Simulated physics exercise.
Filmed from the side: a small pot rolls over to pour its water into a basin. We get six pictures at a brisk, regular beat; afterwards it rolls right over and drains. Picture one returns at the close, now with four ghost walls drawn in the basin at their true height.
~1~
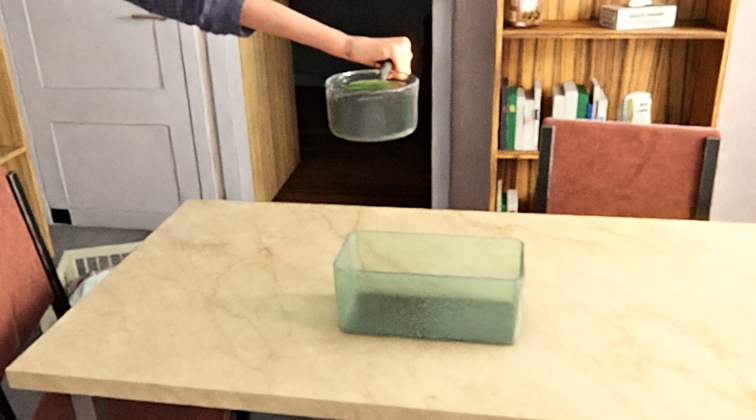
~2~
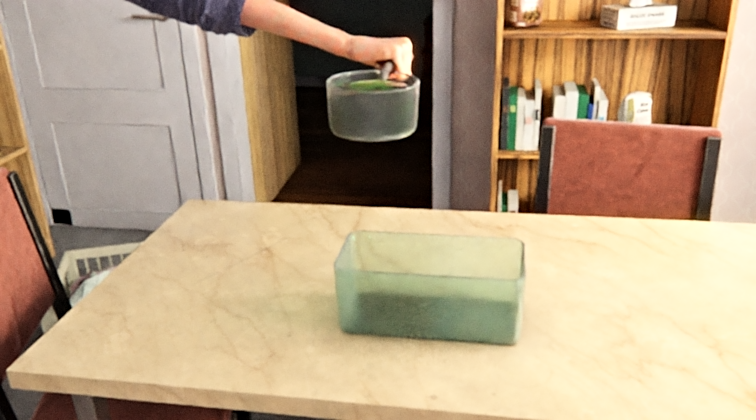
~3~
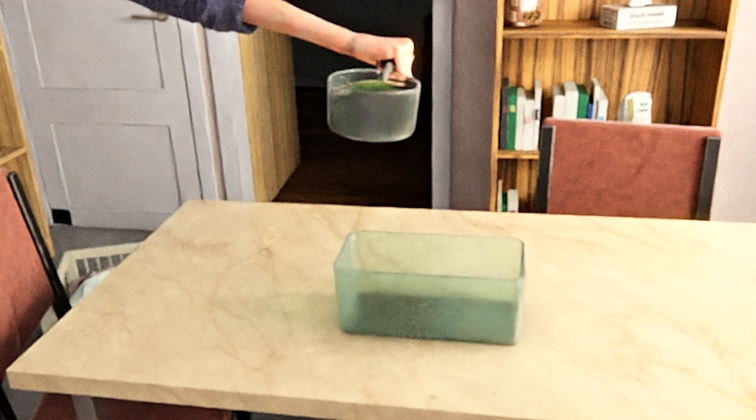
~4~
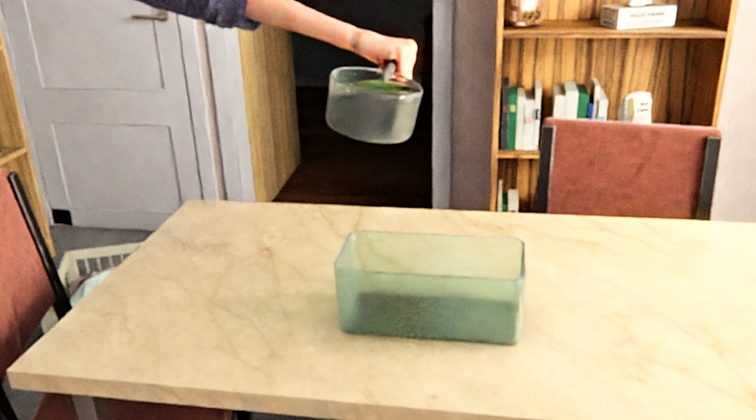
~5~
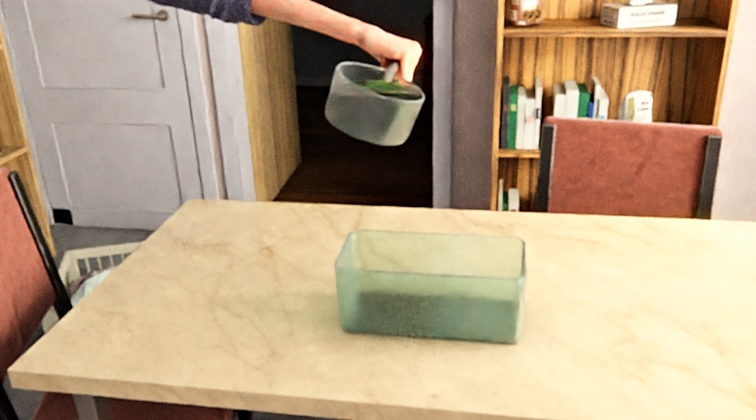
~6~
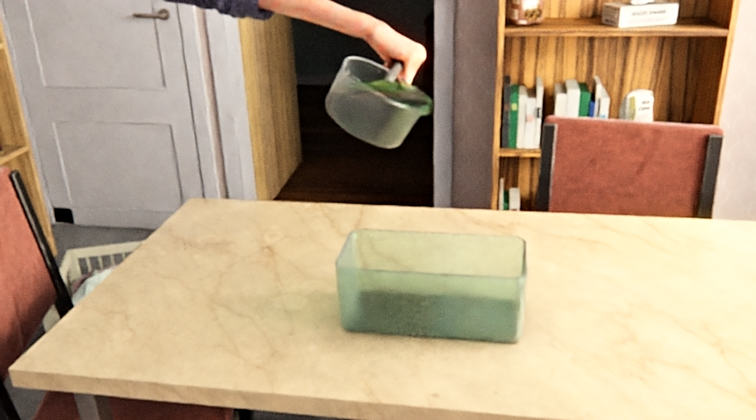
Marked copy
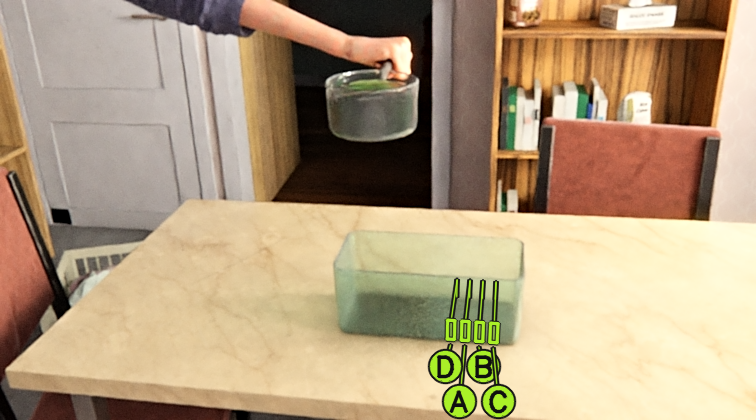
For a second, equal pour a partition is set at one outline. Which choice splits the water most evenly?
Place A.
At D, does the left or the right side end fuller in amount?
The right one.
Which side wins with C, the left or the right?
The left one.
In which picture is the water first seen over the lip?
Picture 5.
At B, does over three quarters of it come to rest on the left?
No.
On the marked copy, A at (464, 345); B at (478, 346); C at (493, 348); D at (450, 344).
With A, about 52 % ends left of the wall and 46 % right of it.
With B, about 69 % ends left of the wall and 28 % right of it; 3 % is lost outside.
With C, about 82 % ends left of the wall and 15 % right of it.
With D, about 33 % ends left of the wall and 65 % right of it.
